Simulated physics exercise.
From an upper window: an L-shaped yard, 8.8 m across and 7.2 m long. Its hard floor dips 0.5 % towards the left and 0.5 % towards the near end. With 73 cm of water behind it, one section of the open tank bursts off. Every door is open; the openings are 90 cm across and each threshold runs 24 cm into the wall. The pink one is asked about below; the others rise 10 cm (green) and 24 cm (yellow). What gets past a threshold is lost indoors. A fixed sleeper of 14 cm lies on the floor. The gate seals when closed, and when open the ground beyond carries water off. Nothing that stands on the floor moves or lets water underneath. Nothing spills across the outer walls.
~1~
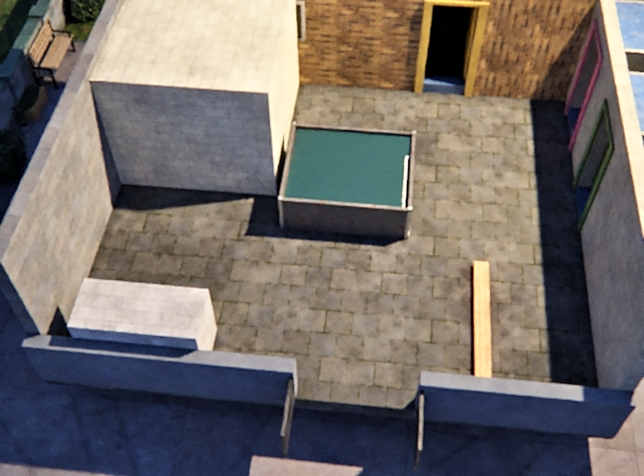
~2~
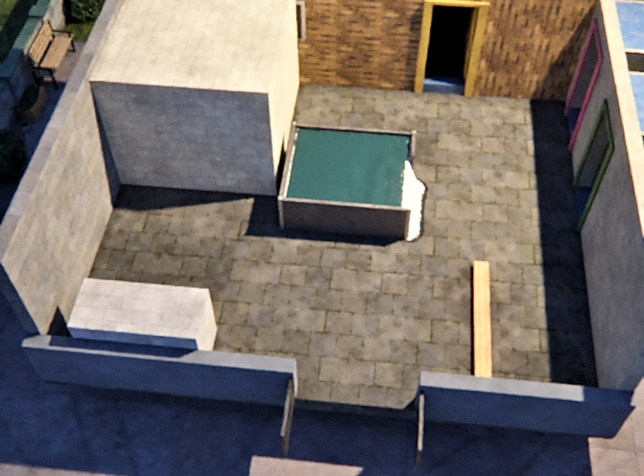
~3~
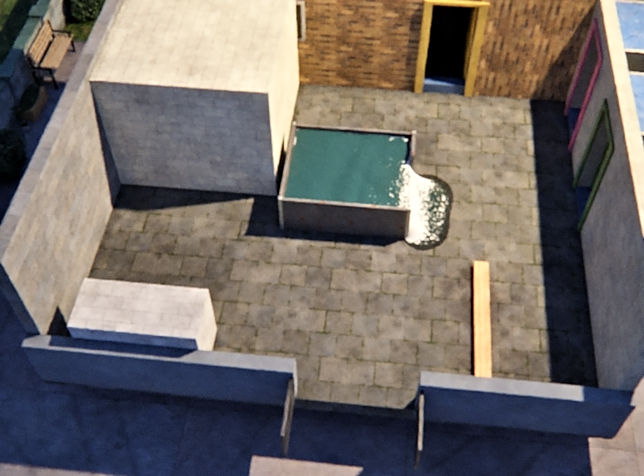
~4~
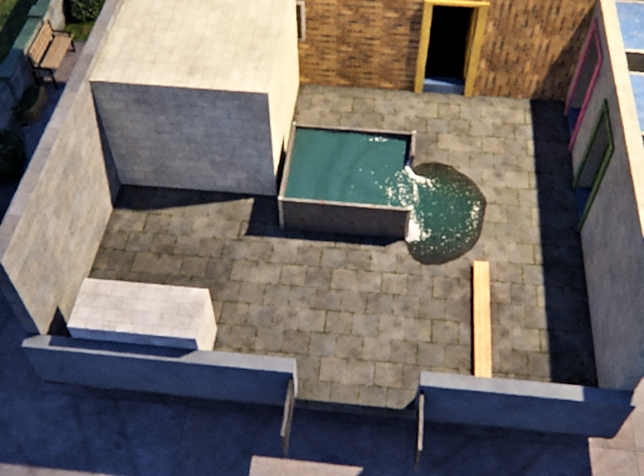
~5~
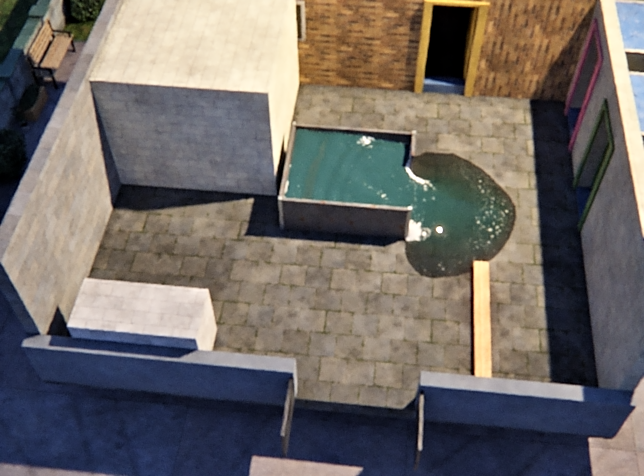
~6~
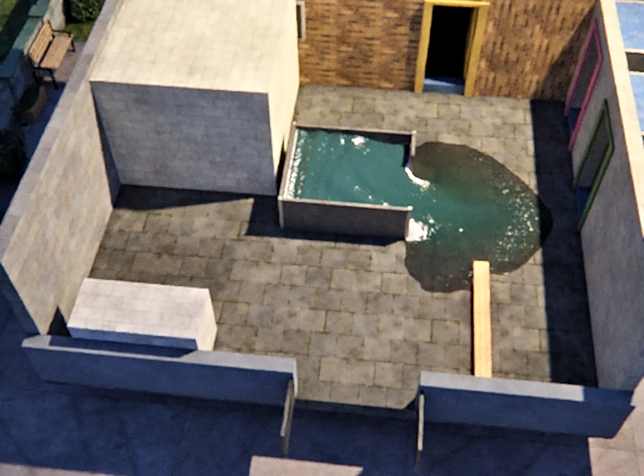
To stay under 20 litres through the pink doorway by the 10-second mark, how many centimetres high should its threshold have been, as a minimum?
At least 9.5 cm or so.
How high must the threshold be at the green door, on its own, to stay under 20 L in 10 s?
About 26 cm at green.
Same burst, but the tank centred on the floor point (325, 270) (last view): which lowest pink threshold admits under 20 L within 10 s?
Some 8.5 cm.
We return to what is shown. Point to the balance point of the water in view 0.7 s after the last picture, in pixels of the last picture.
Around (392, 203).
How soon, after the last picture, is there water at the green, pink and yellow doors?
Arrival: Green 0.2 s, pink 1.0 s, yellow 2.8 s.
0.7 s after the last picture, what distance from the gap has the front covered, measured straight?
About 3.6 m.
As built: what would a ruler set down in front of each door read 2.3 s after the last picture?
In cm: Green 25, pink 12, yellow 0.
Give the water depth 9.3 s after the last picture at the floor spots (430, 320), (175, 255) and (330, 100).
About 2, 2 and 11 cm.
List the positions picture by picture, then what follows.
The open tank at (349, 168) is whole and still, 73 cm deep; the pink door at (581, 94) is dry, in the first picture.
The gap is at (407, 201), the front 0.3 m out at (424, 190); the back of the open tank holds 73 cm, in the second picture.
The gap is at (407, 202), the front 0.8 m out at (449, 201); the back of the open tank holds 73 cm, in the third picture.
The gap is at (407, 203), the front 1.4 m out at (481, 211); the back of the open tank holds 73 cm, in the fourth picture.
The gap is at (407, 203), the front 1.9 m out at (510, 223); the back of the open tank holds 71 cm, in the fifth picture.
The front is at (546, 228), 2.6 m from the gap at (407, 202); 6.2 m2 of floor is wet, 63 cm left at the back; 1.8 m in a straight line remain to the pink door at (581, 94), in the sixth picture.
Then, 0.7 s after the last picture water covers 25 % of the floor, deepest (37 cm) near (416, 220); it has not reached the pink door.
Then, 2.3 s after the last picture water covers 35 % of the floor, deepest (34 cm) near (593, 413); 12 cm at the pink door, 0 litres in over its 25 cm threshold.
Then, 9.3 s after the last picture water covers 80 % of the floor, deepest (12 cm) near (354, 104); 8 cm at the pink door, 0 litres in over its 25 cm threshold.
At the pink door as built, the water peaked near 13 cm, 1.7 s after the last picture.
Run again over the same 10 s with other heights there, 44 litres in over 7.5 cm, 14 litres over 10.5 cm. The limit of 20 litres is kept from about 9.5 cm up.
